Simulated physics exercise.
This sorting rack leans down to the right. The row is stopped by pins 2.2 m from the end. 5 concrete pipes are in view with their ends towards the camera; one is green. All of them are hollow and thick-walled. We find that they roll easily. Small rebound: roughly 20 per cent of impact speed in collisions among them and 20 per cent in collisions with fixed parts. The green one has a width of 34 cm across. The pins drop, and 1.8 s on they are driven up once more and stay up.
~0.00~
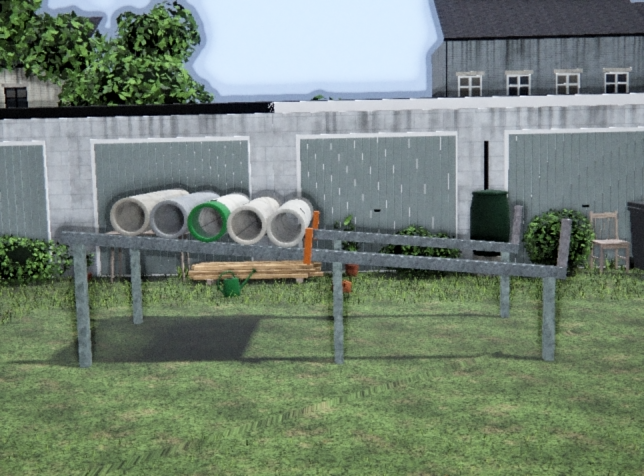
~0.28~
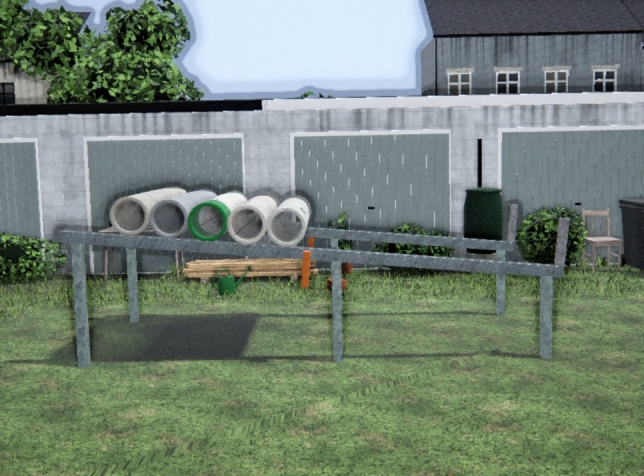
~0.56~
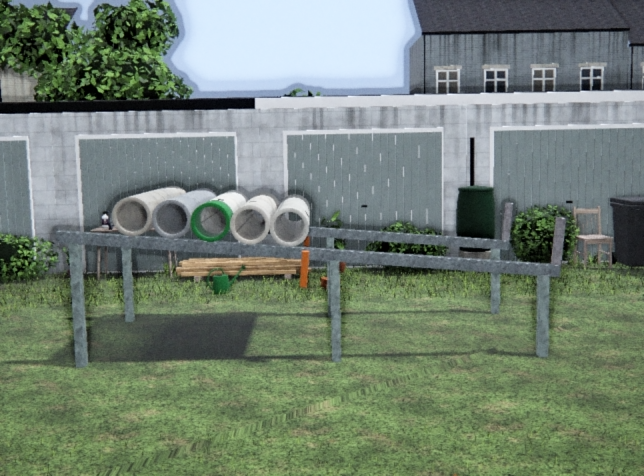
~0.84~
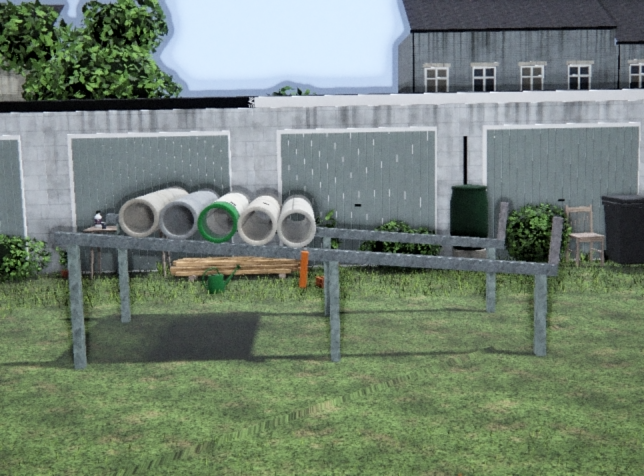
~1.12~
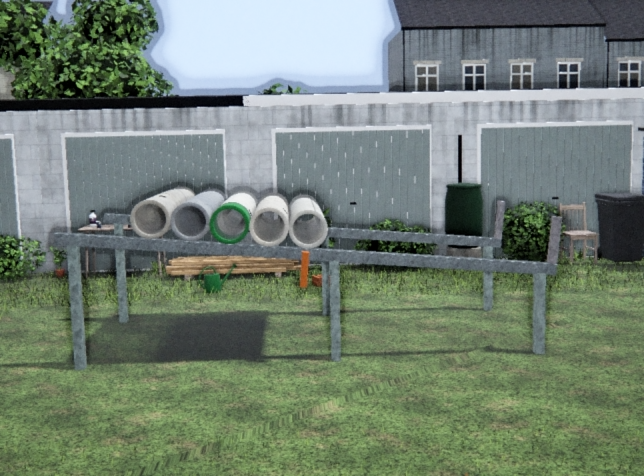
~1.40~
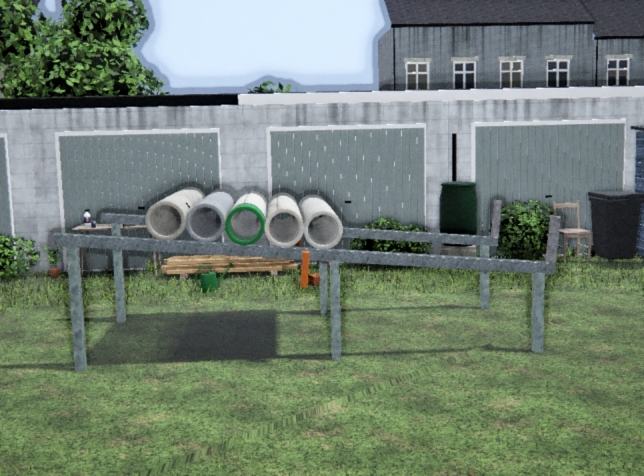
A long grey rack on posts stands on a lawn before a concrete wall with grey panels, seen from the front in daylight. Five thick hollow pipes sit side by side on its left half, the middle one green and the others pale, with stacked planks behind and below. The pipes roll slowly rightward together, gaining speed, while the camera drifts and the background slides left.
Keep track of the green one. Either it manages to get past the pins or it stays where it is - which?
I expect it never leaves the queue.
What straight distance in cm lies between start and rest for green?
Estimate - green near 70.
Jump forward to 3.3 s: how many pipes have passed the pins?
By then the number is 2.
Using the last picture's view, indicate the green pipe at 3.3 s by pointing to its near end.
I'd point to somewhere near (284, 228).
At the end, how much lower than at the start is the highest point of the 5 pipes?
Comparing start and end, it's lower by about 5 cm.
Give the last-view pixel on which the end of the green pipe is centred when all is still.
I'd say somewhere close to (284, 228).
After 2.2 s, green is on the rails, 25 cm above the pins; 2 below the pins.
After 3.3 s, no change for green; 2 below the pins.
At rest (4.5 s), green is on the rails, 20 cm above the pins; 2 below the pins.
